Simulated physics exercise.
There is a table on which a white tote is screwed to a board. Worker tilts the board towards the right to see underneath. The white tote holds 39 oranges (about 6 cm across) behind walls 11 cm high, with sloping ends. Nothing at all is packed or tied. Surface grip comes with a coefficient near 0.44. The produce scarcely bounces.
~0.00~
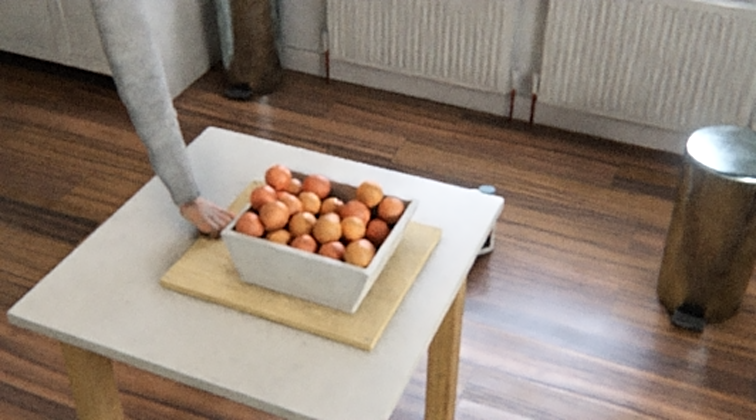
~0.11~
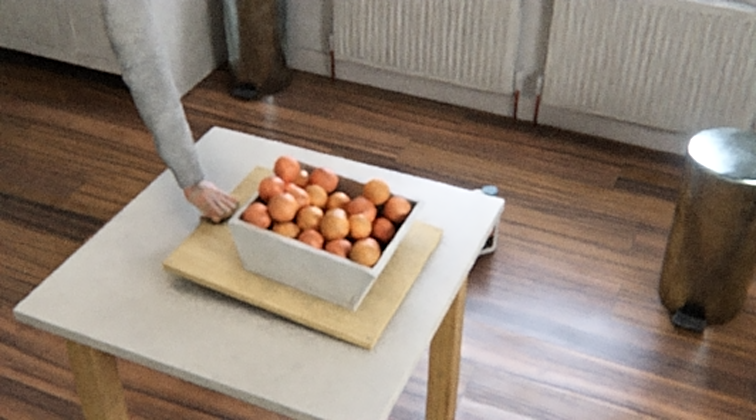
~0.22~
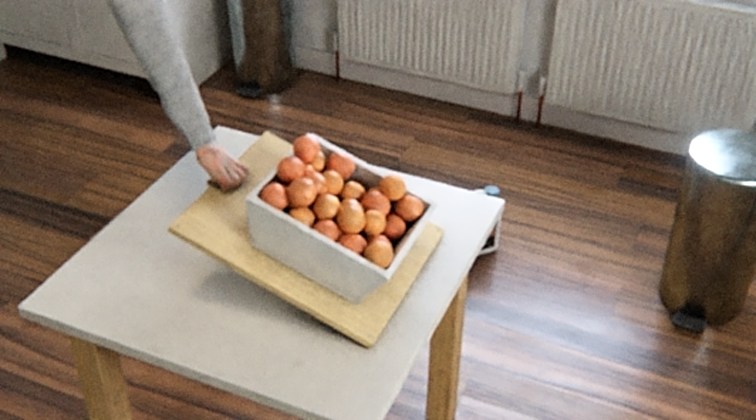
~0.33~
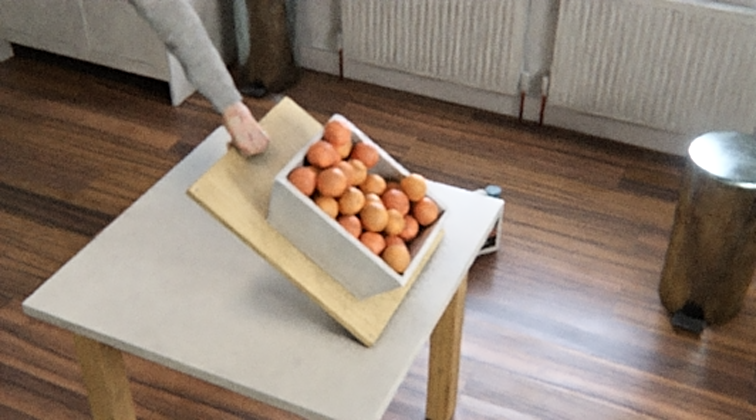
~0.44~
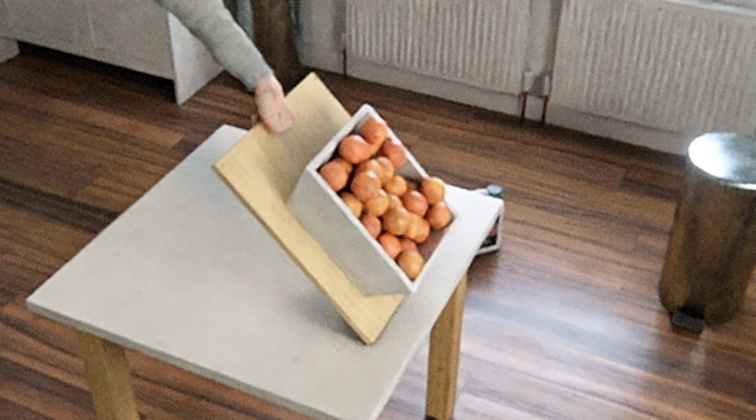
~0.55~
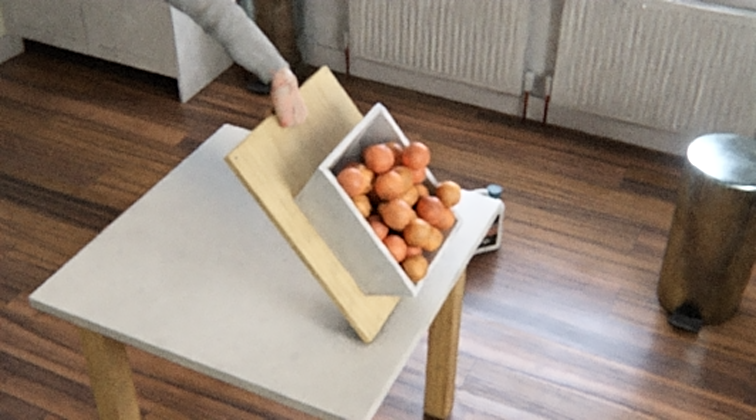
On a table, a hand steeply tilts a board and its white tote of oranges rightward.
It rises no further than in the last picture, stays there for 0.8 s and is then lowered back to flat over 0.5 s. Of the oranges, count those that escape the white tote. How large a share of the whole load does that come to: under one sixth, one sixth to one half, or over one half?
Fraction out: One-sixth to one-half.
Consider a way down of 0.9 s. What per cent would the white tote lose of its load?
White tote: 30 per cent.
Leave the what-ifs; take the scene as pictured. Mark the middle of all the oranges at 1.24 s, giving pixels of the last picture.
Middle: About (402, 238) px.
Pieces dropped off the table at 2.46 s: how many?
I'd estimate some 12 by that time.
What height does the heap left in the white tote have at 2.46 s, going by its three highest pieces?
Height: About 14 cm.
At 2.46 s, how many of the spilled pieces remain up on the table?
Roughly 0 of them.
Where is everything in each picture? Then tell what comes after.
In the first picture (we follow the rim corner now nearest the camera; the camera moves round a little), white tote at (365, 271); tilt 0°; nothing out yet.
White tote at (372, 271); tilt 5°, in the second picture.
White tote at (385, 273); tilt 18°, in the third picture.
White tote at (401, 280); tilt 32°, in the fourth picture.
White tote at (412, 287); tilt 45°, in the fifth picture.
White tote at (414, 290); tilt 50°; nothing out yet, in the sixth picture.
After 0.85 s, tilt 50°; 7 of 39 out of the white tote.
After 1.24 s, tilt 50°; 11 of 39 out of the white tote.
After 1.77 s, tilt 3°; 12 of 39 out of the white tote.
Outcome (at 2.46 s), 12 of 39 out of the white tote. Asked share, 12 of 39, 31 per cent.
